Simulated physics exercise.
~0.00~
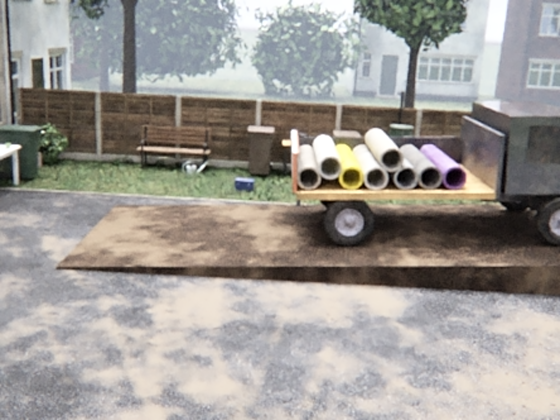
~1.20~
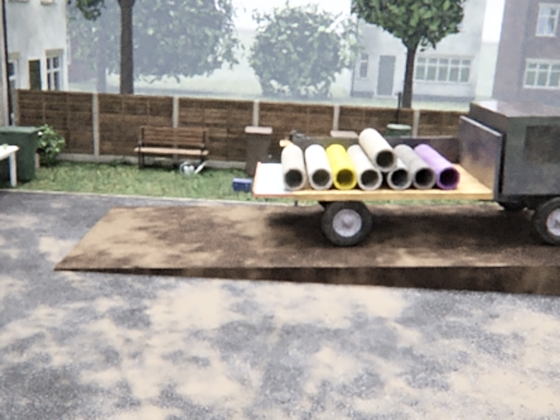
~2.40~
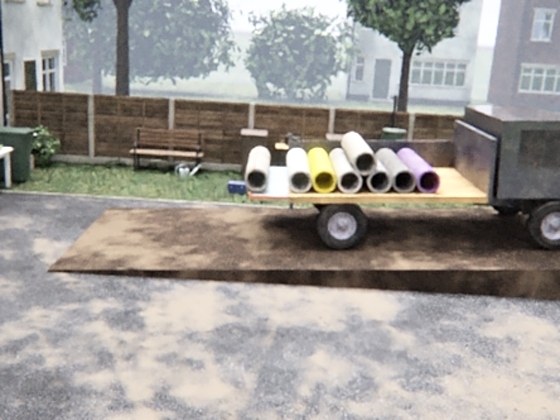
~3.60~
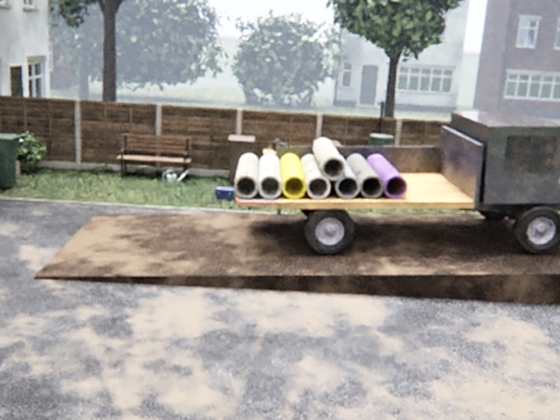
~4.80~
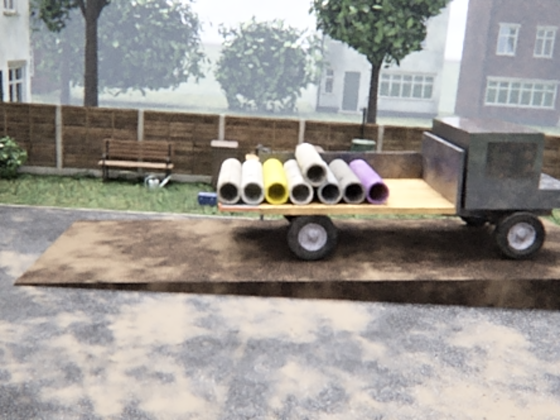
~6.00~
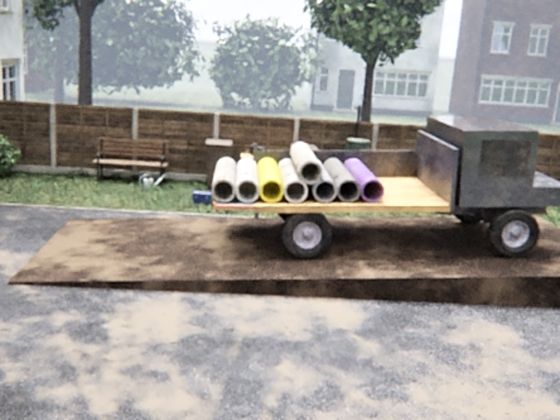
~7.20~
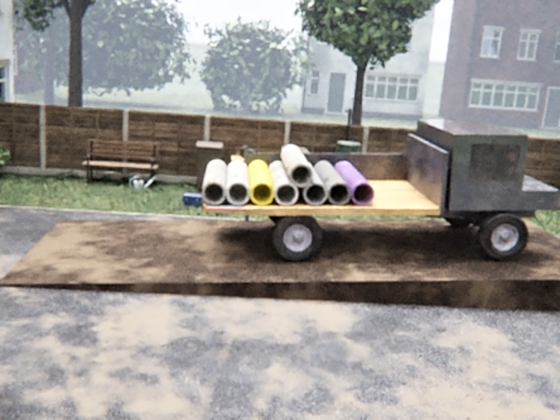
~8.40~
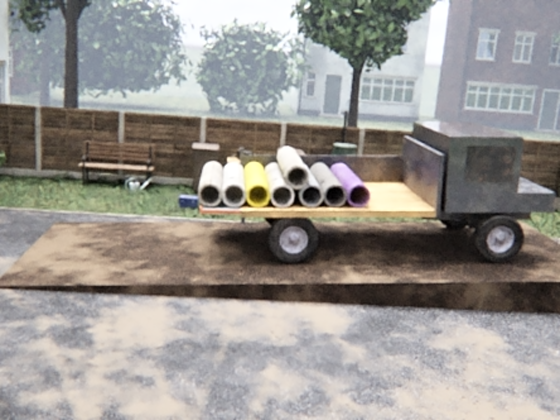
Pipes on a parked pick-up roll left as its tailgate drops, then stop, still aboard.
